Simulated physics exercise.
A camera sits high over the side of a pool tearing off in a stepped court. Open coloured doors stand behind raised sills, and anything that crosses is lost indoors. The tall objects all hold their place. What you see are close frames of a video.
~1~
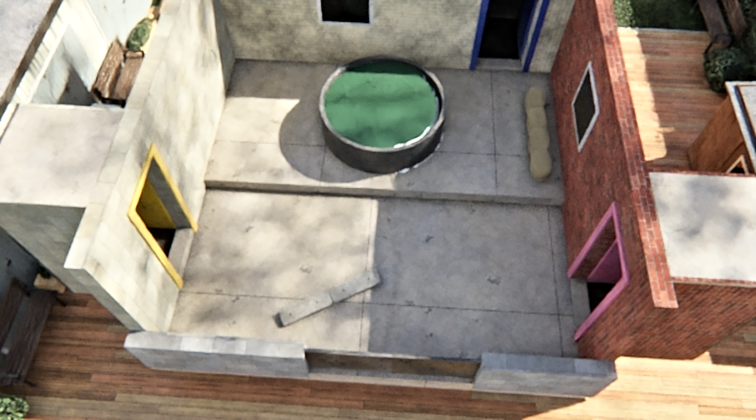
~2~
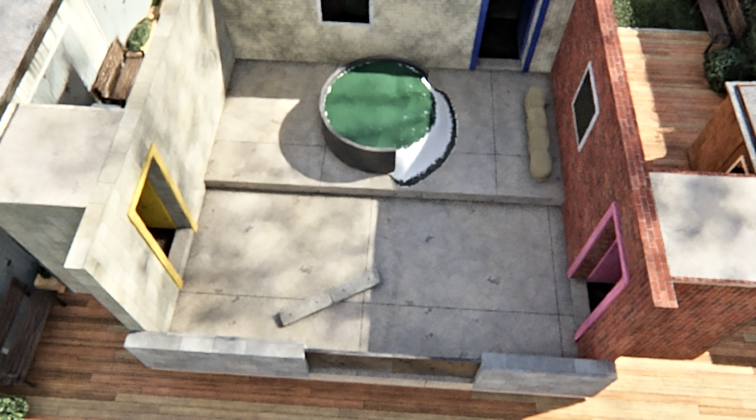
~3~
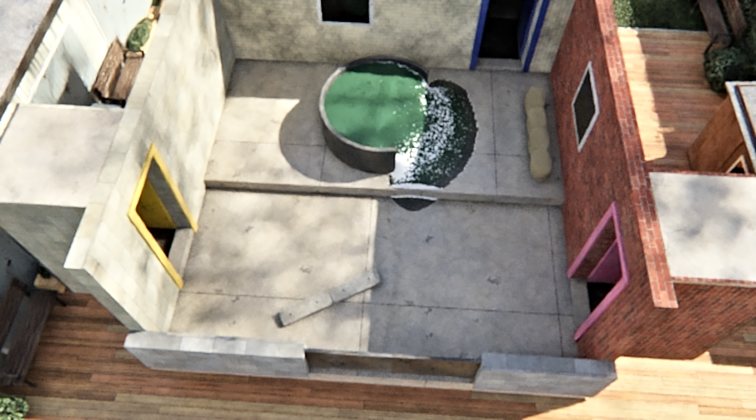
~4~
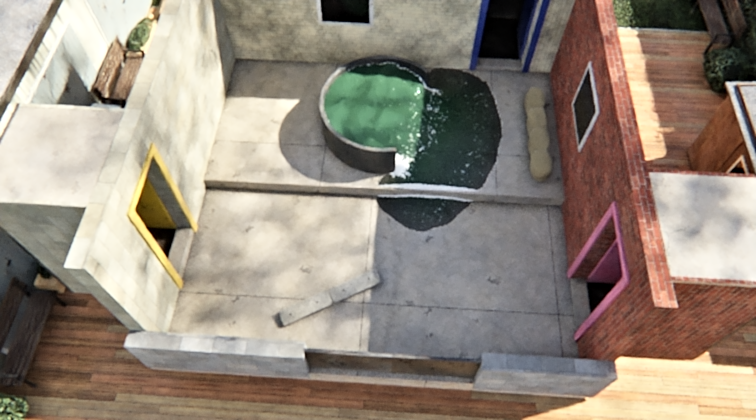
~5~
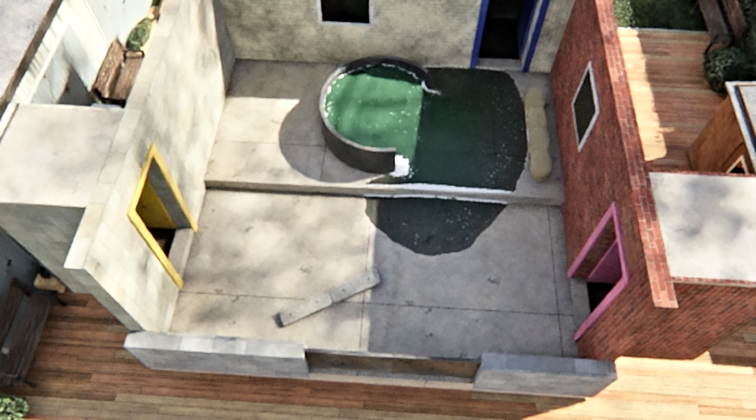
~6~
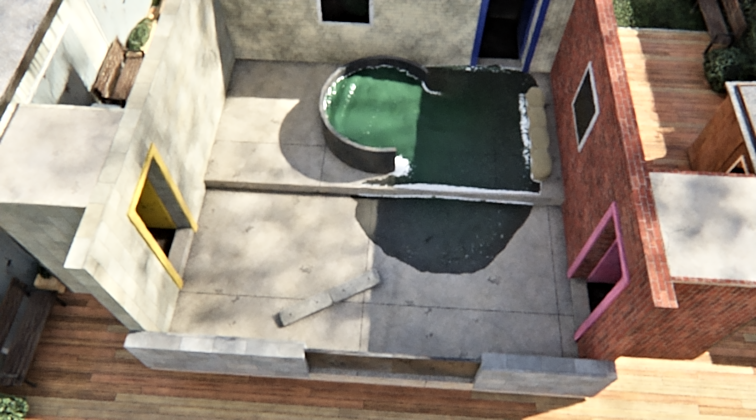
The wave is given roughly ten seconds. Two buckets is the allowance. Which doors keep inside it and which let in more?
As I see it, the blue door passes two buckets. The pink door passes two buckets. The yellow door does not pass two buckets.
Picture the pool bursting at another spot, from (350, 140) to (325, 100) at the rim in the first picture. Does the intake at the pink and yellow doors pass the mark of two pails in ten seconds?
Pink door: Exceeds it; yellow door: Remains below.
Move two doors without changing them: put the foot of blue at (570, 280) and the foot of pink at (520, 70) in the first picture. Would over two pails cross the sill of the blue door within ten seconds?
As I see it, the blue door gets past the mark.
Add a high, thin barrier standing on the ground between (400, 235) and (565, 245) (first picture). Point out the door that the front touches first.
I'd go with the blue one.
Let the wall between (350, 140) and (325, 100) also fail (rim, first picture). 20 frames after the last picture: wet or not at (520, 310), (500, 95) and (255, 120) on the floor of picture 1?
Point by point: Unwetted; unwetted; soaked.
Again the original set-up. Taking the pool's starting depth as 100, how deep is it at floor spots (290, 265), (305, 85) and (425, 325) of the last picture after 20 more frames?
First spot roughly 0 %, second 0 %, third 16 %.
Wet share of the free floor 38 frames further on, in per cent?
That's roughly 70 per cent.
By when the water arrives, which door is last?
Going by the pictures, I'd say the yellow-painted one.
A moment on, water covers 40 % of the floor; the blue door under two buckets in, the pink door wet at the sill, nothing in, the yellow door not reached.
Next, water covers 40 % of the floor; the blue door over two buckets in, the pink door under two buckets in, the yellow door not reached.
Then, water covers 45 % of the floor; the blue door far over two buckets in, the pink door over two buckets in, the yellow door not reached.
Later, water covers 70 % of the floor; the blue door far over two buckets in, the pink door far over two buckets in, the yellow door wet at the sill, nothing in.
In the end, water covers 90 % of the floor; the blue door far over two buckets in, the pink door far over two buckets in, the yellow door wet at the sill, nothing in.
